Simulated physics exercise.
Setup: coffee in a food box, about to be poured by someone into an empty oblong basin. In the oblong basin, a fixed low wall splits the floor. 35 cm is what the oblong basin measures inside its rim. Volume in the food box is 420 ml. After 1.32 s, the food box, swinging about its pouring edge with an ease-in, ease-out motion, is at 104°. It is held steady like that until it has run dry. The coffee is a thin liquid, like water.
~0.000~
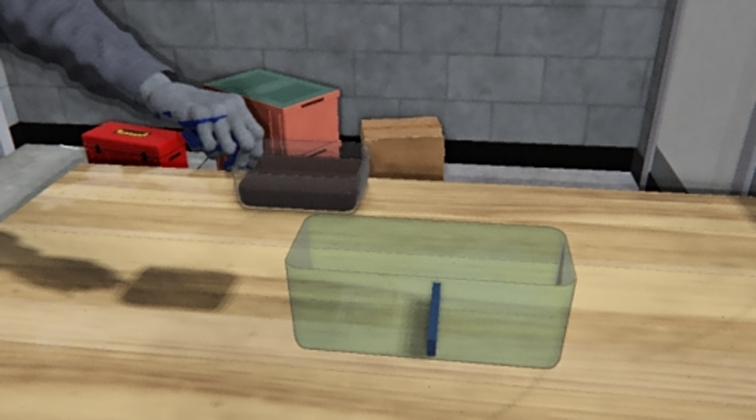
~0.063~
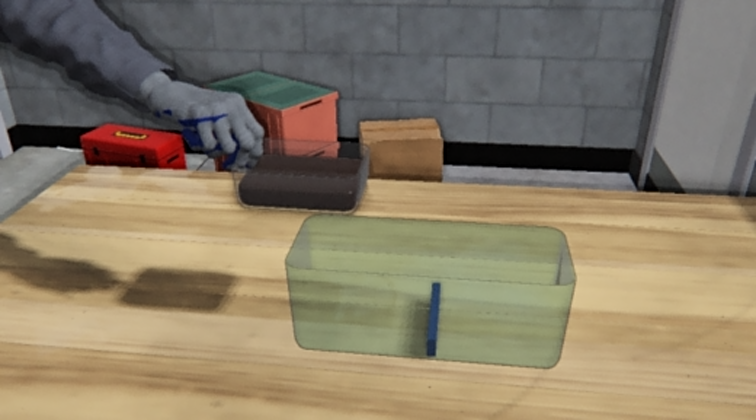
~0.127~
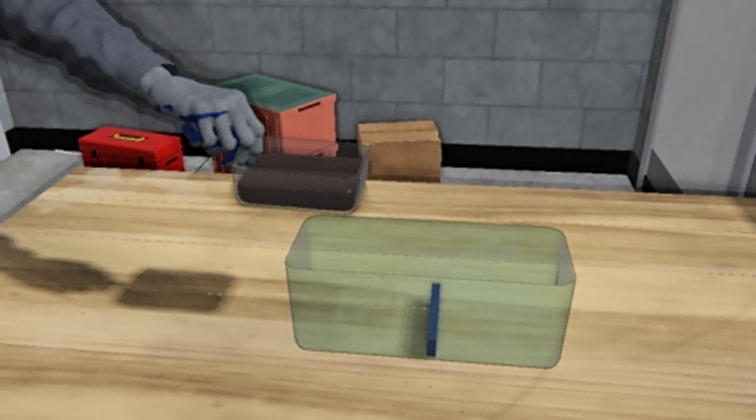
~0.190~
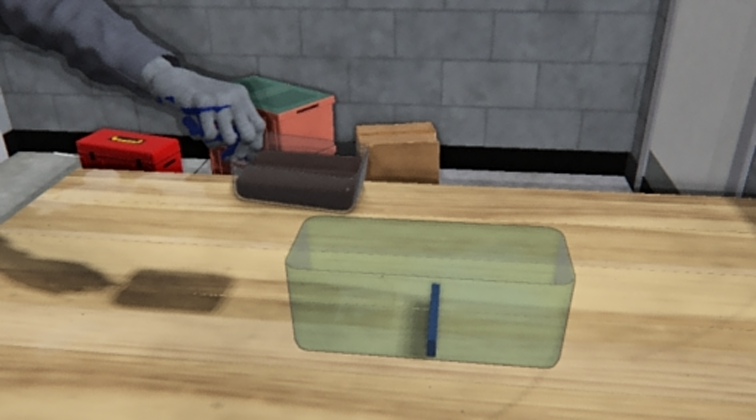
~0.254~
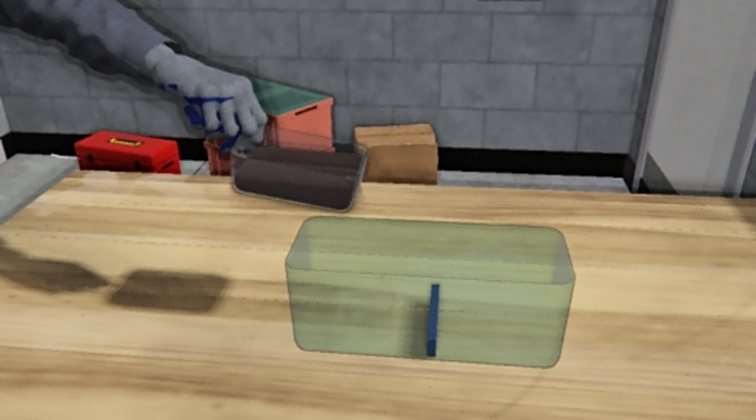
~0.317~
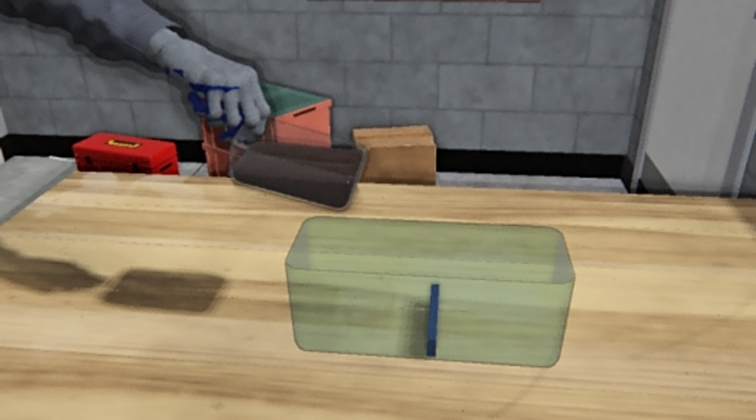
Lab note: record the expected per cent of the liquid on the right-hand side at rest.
Expected right-hand share: 51 per cent.
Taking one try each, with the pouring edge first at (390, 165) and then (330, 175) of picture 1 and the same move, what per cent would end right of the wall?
80 per cent first, 10 per cent second.
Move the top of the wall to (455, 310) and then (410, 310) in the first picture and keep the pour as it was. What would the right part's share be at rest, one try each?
First 15, then 80 per cent.
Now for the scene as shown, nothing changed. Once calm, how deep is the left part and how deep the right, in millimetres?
The left side settles near 8 mm and the right side near 10 mm.
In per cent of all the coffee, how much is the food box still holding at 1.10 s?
What remains is about 6 percent of it all.
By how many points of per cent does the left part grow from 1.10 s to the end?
Near 12 in a hundred.
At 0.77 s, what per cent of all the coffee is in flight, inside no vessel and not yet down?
Near 44 per cent of it all.
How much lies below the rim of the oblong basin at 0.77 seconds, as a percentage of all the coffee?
I reckon close to 24 percent of it.
After 0.77 s the tilt is 65° and 32 per cent is still to pour, 20 is left of the wall and 4 right of it.
After 1.10 s the tilt is 97° and 6 per cent is still to pour, 35 is left of the wall and 50 right of it.
After 1.44 s the tilt is 104° and 0 per cent is still to pour, 47 is left of the wall and 50 right of it.
After 1.82 s the tilt is 104° and 0 per cent is still to pour, 47 is left of the wall and 51 right of it.
In the end 47 per cent lies left of the wall, 51 right of it and 2 outside.
